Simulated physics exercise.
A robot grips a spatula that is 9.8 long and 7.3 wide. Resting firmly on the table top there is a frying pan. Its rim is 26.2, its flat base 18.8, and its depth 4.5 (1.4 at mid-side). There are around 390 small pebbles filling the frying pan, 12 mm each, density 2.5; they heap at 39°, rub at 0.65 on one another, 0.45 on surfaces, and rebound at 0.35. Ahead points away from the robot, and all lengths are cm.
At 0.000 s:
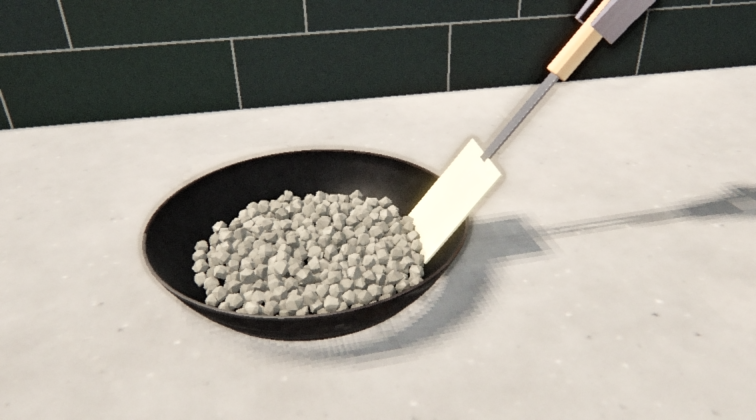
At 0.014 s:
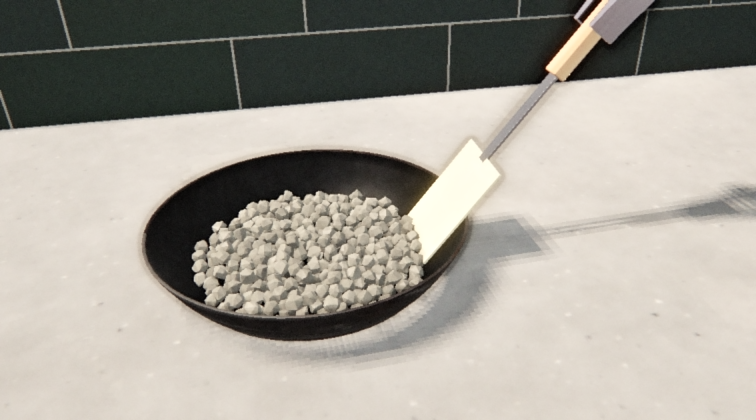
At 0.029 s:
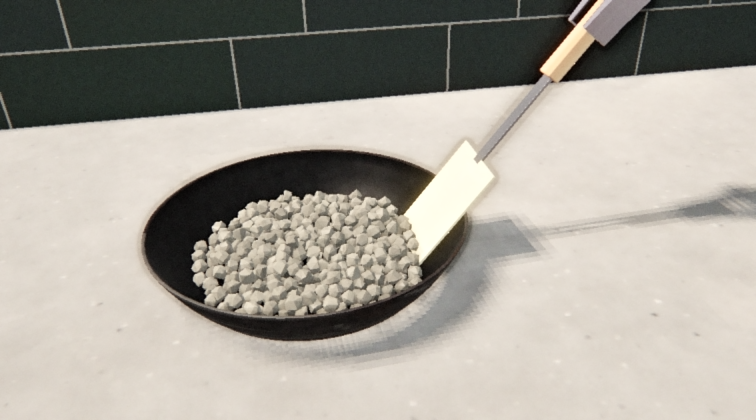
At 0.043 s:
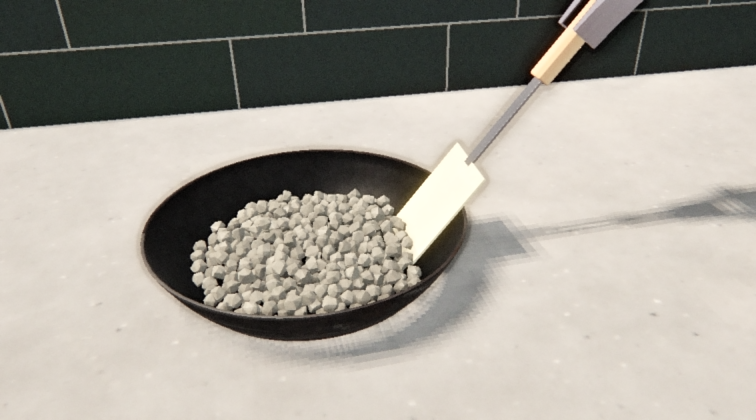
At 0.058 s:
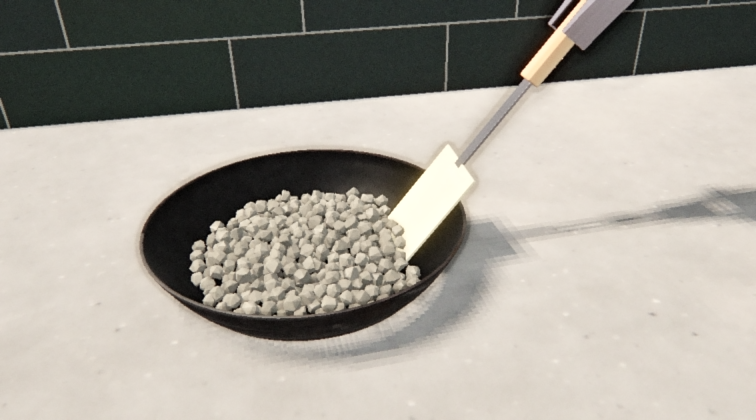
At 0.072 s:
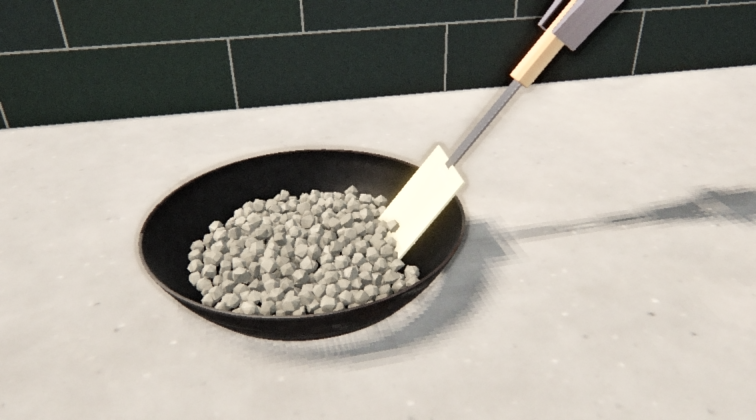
Pale spatula pushing slowly leftward into a heap of small grey pebbles in a black frying pan, the pebbles barely shifting.
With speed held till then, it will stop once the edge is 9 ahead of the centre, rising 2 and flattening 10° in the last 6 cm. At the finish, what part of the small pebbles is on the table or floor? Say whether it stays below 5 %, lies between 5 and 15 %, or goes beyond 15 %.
It lies between 5 and 15 %.
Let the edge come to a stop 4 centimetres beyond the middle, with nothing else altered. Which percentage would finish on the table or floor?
That would give close to 0 per cent.
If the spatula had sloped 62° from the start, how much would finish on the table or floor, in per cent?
In that case around 10 per cent.
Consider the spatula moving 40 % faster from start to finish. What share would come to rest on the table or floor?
Estimated result: Some 10 %.
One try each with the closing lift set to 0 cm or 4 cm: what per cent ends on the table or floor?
I'd say close to 5 percent for the first and close to 10 percent for the second.
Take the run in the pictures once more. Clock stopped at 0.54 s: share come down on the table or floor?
My estimate is roughly 8 %.
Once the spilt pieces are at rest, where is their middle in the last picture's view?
In the last view, it's around (115, 287).
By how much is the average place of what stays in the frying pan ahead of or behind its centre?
Roughly 4.5 centimetres ahead.
By 0.18 s, sloping 51°, highest piece 4 above the table; 390 in the frying pan.
By 0.28 s, sloping 48°, highest piece 6 above the table; 390 in the frying pan.
By 0.54 s, sloping 41°, highest piece 6 above the table; 360 in the frying pan, 29 on the table or floor, 1 on the blade or in flight.
By 1.59 s, sloping 41°, highest piece 6 above the table; 358 in the frying pan, 32 on the table or floor.
Final count, 358 in the frying pan, 32 on the table or floor. That is 8 % on the table or floor.
